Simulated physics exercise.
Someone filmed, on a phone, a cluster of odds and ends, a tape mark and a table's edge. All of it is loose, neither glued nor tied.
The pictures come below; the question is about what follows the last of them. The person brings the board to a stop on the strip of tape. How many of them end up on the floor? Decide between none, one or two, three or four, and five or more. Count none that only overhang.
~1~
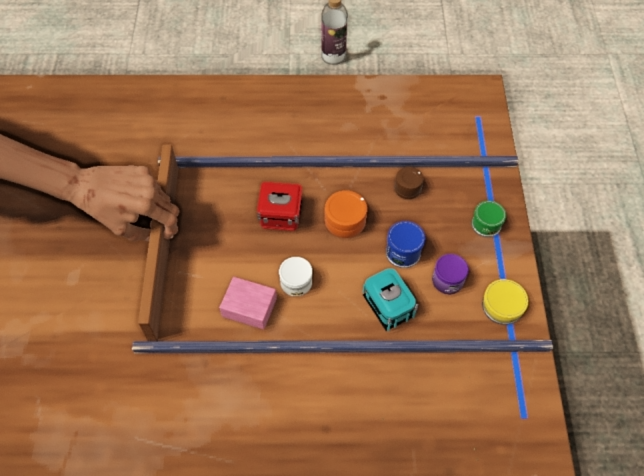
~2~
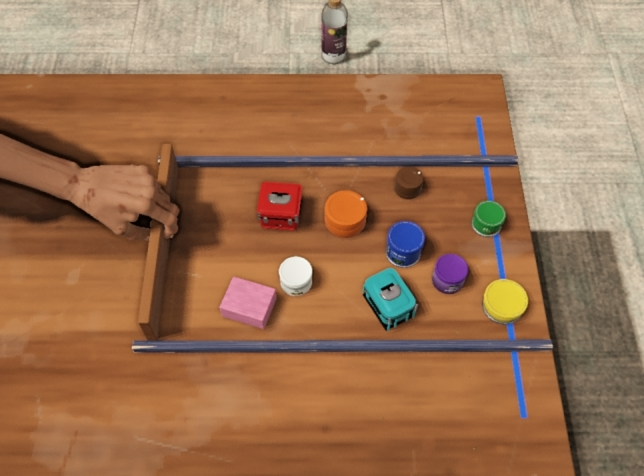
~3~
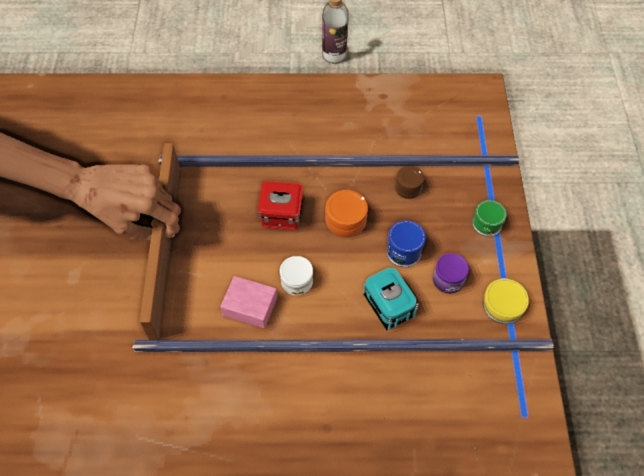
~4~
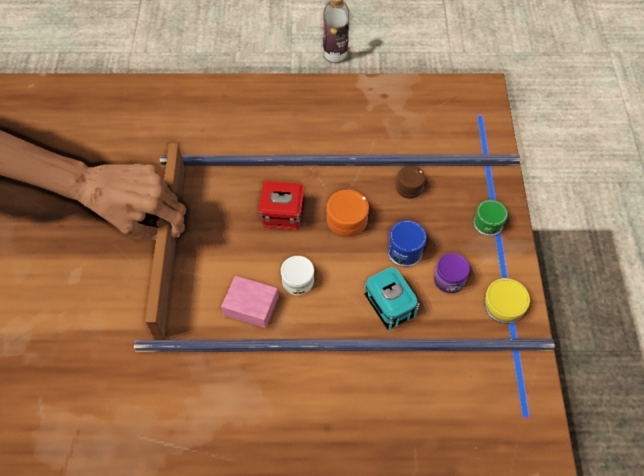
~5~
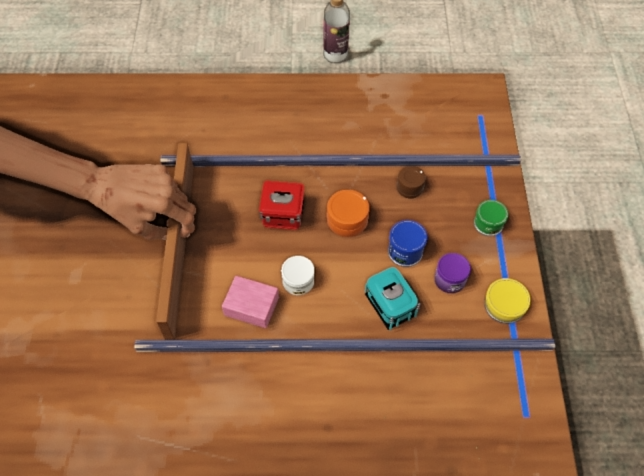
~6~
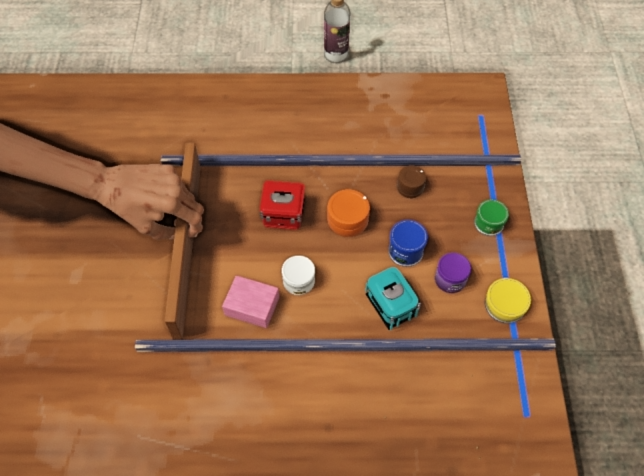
The number of pieces cleared off the edge is going to be five or above.
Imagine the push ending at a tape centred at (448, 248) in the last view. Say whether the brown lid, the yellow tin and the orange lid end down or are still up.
Brown lid stays put, yellow tin goes off, orange lid stays put.
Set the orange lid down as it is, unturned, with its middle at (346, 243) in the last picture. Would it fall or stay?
The orange lid holds its place.
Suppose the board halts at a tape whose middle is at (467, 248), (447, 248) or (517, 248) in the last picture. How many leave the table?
Try 1: 2; try 2: 2; try 3: 6.
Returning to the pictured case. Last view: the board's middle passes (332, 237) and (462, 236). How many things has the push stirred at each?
So 5, and at the other place 10.
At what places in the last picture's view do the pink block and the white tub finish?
Final positions - pink block around (534, 297), white tub around (522, 266).
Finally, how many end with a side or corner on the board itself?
Number: 5.
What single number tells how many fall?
5, precisely.
Soon after, none off yet; yellow tin at rest near (507, 301); green pot at rest near (491, 218); purple tub at rest near (453, 273).
After that, none off yet; yellow tin at rest near (511, 301); green pot moving near (500, 219); purple tub displaced a little near (466, 267).
In the end, the number that fall off is five or more; gone, orange lid, turquoise case, purple tub, green pot and yellow tin.
